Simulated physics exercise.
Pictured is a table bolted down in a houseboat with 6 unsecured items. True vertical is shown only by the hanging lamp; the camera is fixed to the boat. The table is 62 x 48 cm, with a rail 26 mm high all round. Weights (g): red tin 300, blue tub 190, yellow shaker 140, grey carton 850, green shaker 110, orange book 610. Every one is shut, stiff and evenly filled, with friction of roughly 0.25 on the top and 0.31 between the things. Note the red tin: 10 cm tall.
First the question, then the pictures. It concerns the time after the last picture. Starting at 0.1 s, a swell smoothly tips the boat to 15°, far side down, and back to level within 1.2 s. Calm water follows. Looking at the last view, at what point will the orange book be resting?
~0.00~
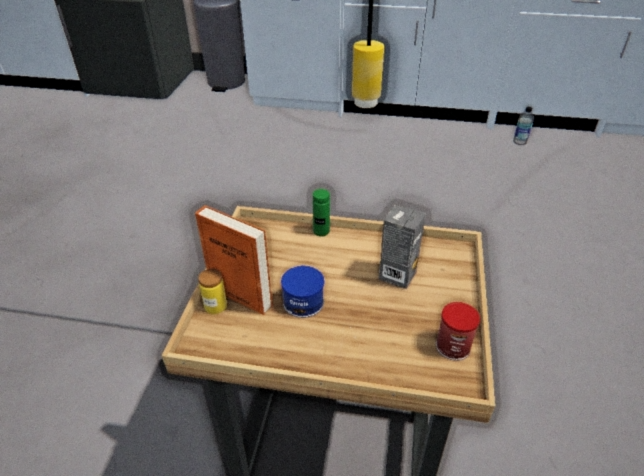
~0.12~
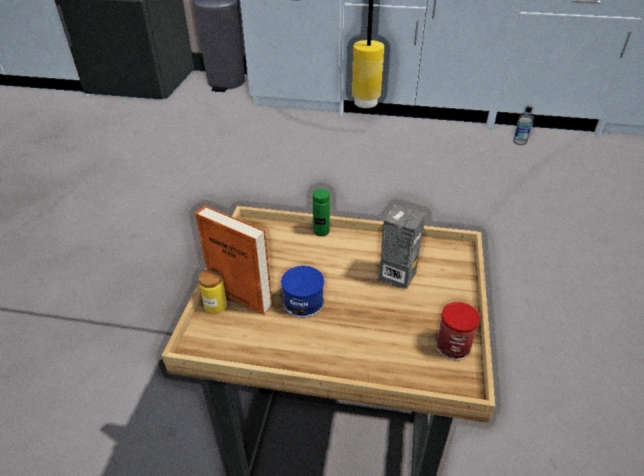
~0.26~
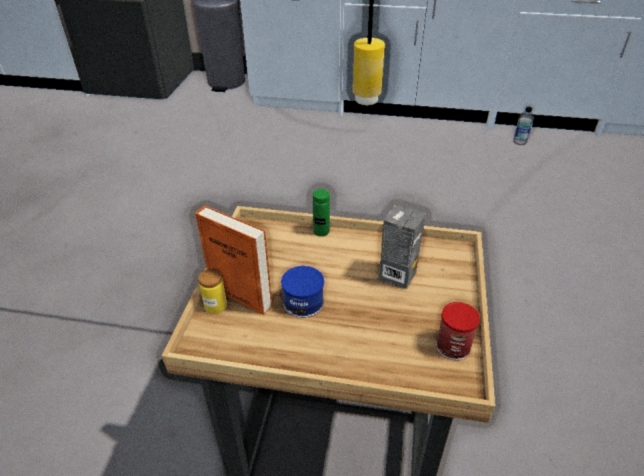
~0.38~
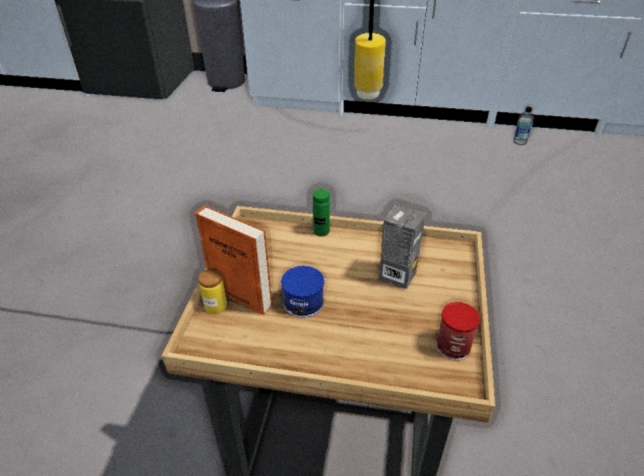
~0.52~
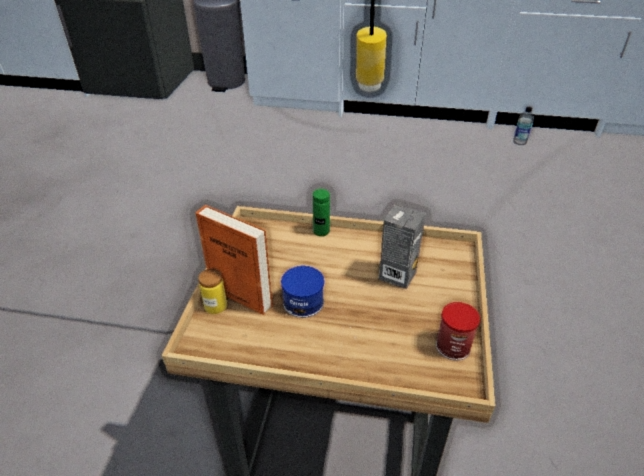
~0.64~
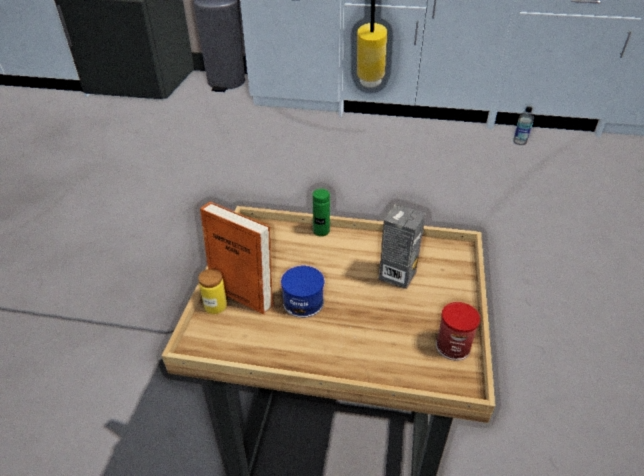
Resting point of the orange book: (281, 250).
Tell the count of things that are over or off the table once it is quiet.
Count: 1.
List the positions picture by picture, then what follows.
In the first frame, boat level; orange book (236, 262); red tin (457, 331).
In the second frame, boat level; yellow shaker (213, 291); grey carton (401, 248).
In the third frame, boat heeled 2°, far side down; green shaker (321, 213); red tin (457, 331).
In the fourth frame, boat heeled 7°, far side down; blue tub (303, 292); yellow shaker (213, 291).
In the fifth frame, boat heeled 12°, far side down; grey carton (401, 248); green shaker (321, 213).
In the sixth frame, boat heeled 15°, far side down; orange book (238, 260) tipped 4° against what carries it; red tin (457, 331).
Around 0.84 s, boat heeled 13°, far side down; orange book tipped 37° against what carries it near (256, 248).
Around 0.94 s, boat heeled 10°, far side down; orange book on its side near (274, 253).
Around 1.04 s, boat heeled 6°, far side down; orange book on its side near (281, 250).
Finally (1.8 s), on their side or leaning hard on the table, orange book; the other 5 still in place (within 5 cm). In the last view, orange book near (281, 250).
